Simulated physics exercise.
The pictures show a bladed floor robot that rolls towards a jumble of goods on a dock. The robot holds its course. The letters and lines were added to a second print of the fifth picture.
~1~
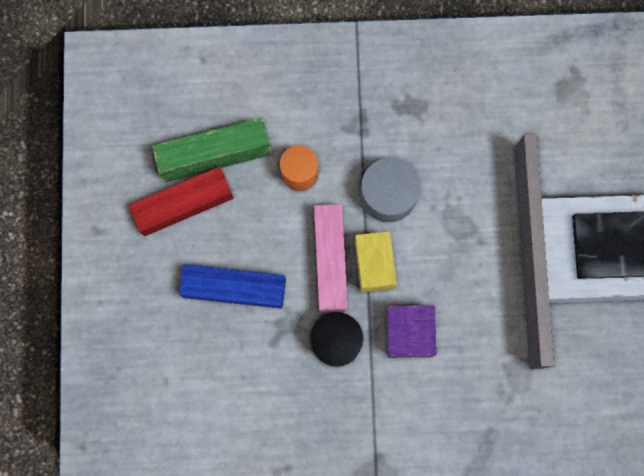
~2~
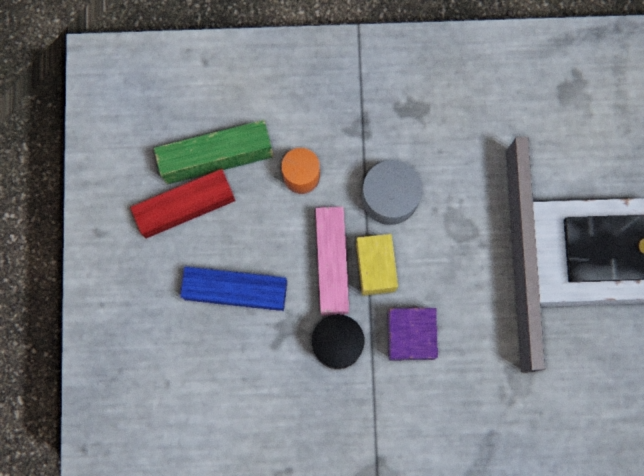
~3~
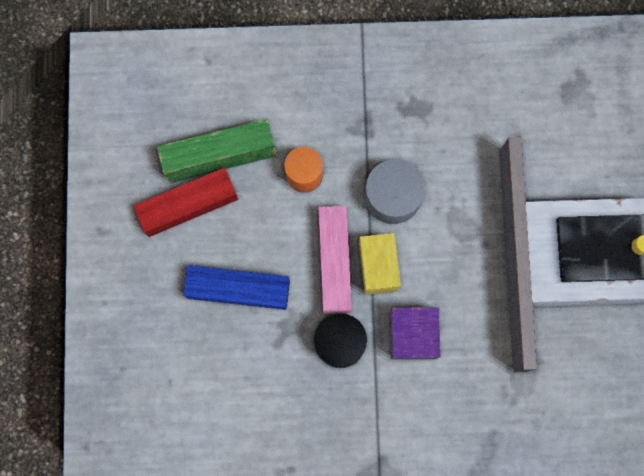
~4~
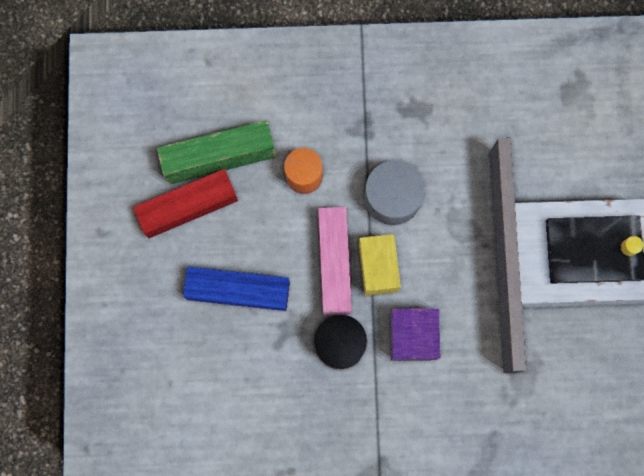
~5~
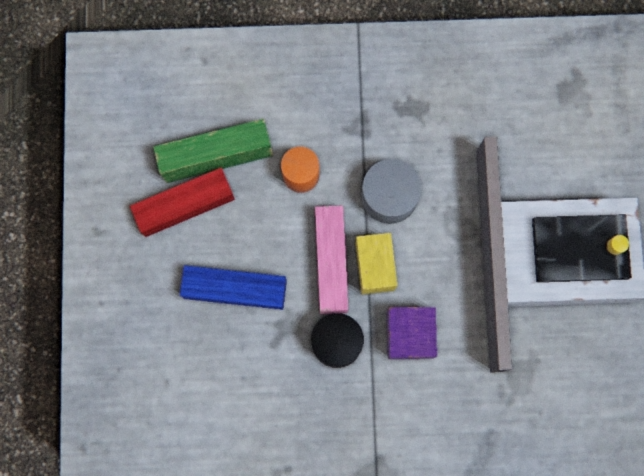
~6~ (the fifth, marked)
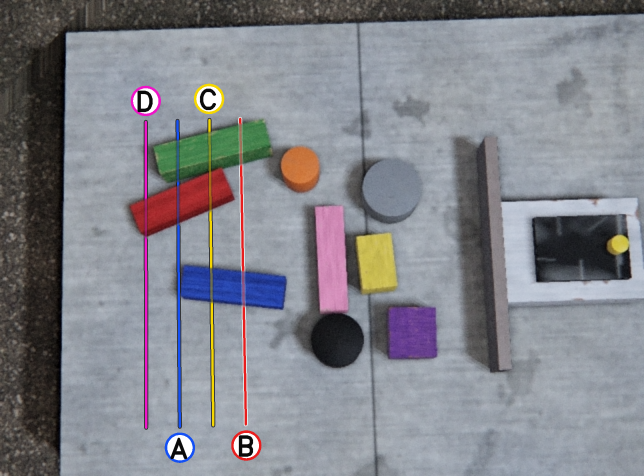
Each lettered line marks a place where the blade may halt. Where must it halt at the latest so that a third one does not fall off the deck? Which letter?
As far as mark D.
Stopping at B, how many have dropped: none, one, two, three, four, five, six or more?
The count is none.
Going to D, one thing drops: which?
The blue stick.
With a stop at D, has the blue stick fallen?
Yes.
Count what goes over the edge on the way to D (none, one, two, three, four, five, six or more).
In all, one.
On the copy, A at (179, 270); B at (243, 268); C at (211, 269); D at (146, 271).
On D. First, robot (445, 253); black canister (292, 342); purple crate (341, 336).
Then, robot (318, 257); blue stick (127, 312); red stick (131, 209).
Finally, robot (219, 260); blue stick over the edge; red stick (65, 198); one fallen.
By contrast, A is within the limit but short; B is within the limit but short; C is within the limit but short.
